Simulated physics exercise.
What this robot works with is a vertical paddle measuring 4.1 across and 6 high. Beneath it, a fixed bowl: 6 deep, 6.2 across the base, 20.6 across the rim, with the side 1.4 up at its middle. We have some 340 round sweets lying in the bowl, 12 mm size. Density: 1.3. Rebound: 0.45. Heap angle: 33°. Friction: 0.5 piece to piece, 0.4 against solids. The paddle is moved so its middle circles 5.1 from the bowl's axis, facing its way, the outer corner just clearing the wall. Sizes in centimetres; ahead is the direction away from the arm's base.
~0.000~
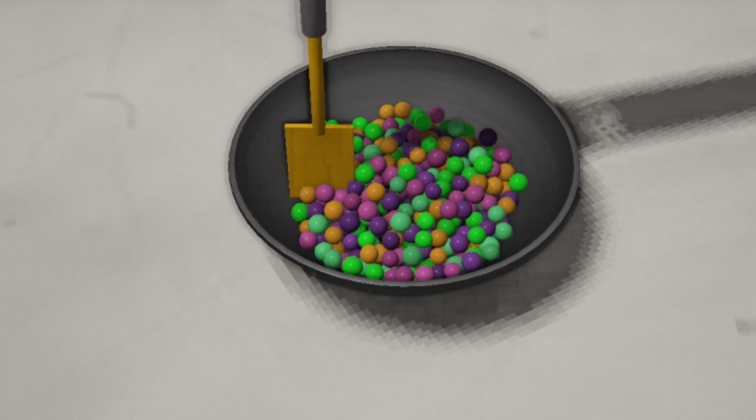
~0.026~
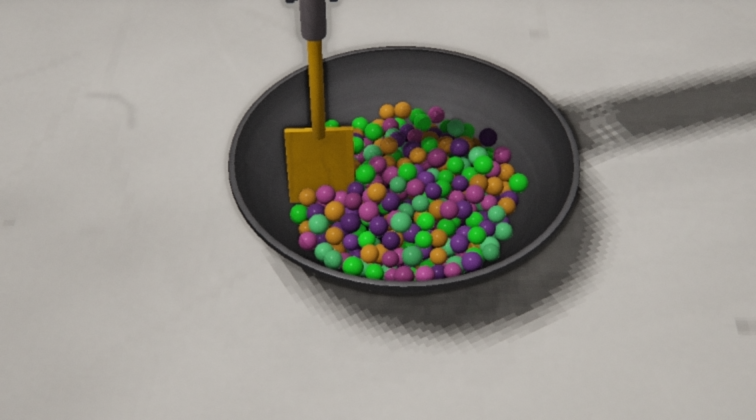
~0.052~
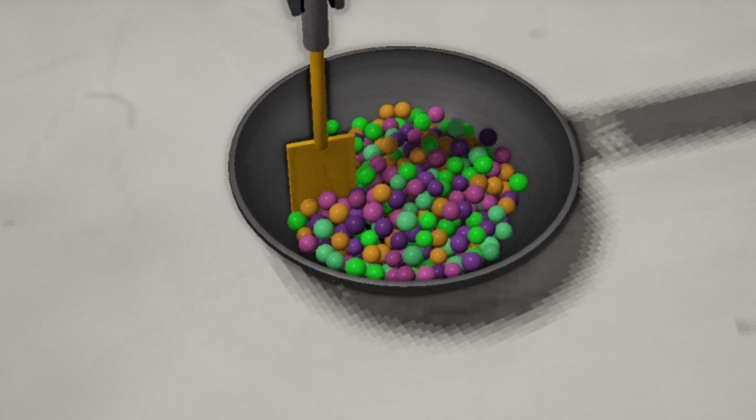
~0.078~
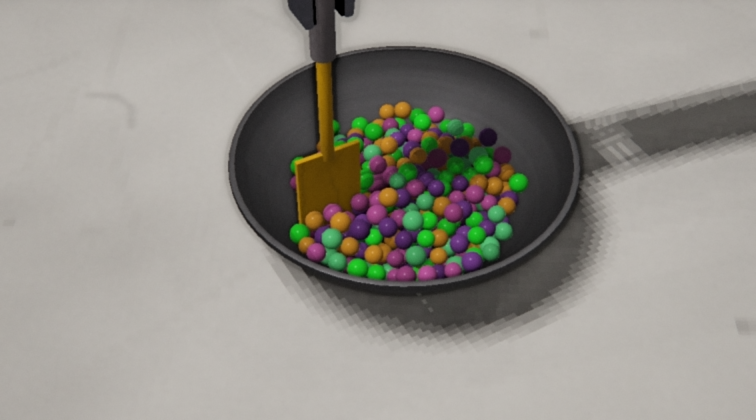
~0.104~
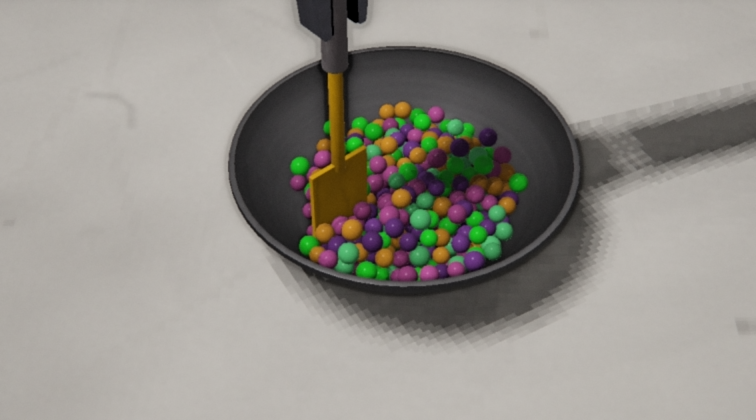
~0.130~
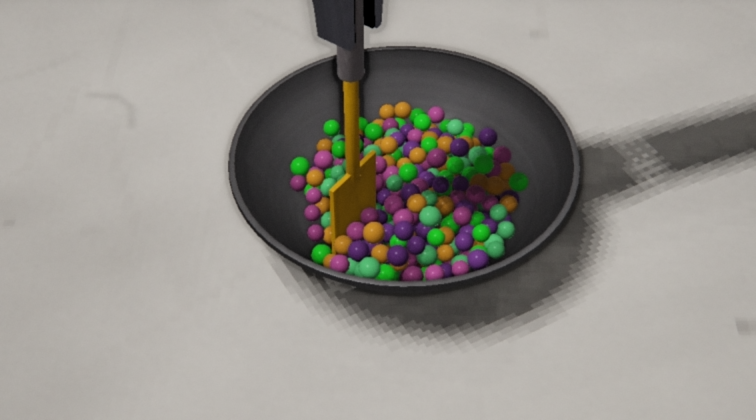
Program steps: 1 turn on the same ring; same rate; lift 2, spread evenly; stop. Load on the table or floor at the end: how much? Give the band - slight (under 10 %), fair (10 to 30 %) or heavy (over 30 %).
Band: Slight.
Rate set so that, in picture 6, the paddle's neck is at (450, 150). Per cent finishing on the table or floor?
I'd put it close to 25 per cent.
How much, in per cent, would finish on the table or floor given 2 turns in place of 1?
Then some 10 per cent.
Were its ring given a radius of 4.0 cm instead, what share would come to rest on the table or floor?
It would be near 0 per cent.
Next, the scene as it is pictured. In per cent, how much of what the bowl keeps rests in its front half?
Near 45 per cent of what stays in the bowl.
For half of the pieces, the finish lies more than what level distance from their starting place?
2 centimetres.
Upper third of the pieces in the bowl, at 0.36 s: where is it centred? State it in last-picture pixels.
About pixel (480, 154).
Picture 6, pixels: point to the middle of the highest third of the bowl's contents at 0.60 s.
Centre, approx.: (375, 127).
After 0.36 s, 173° round, highest piece 8 above the table; 341 in the bowl, 2 in flight or on the tool.
After 0.60 s, 291° round, highest piece 8 above the table; 334 in the bowl, 7 on the table or floor, 2 in flight or on the tool.
After 0.91 s, 0° round, highest piece 5 above the table; 334 in the bowl, 9 on the table or floor.
After 1.61 s, 0° round, highest piece 5 above the table; 334 in the bowl, 9 on the table or floor.
At rest, 334 in the bowl, 9 on the table or floor. That is 3 % on the table or floor.
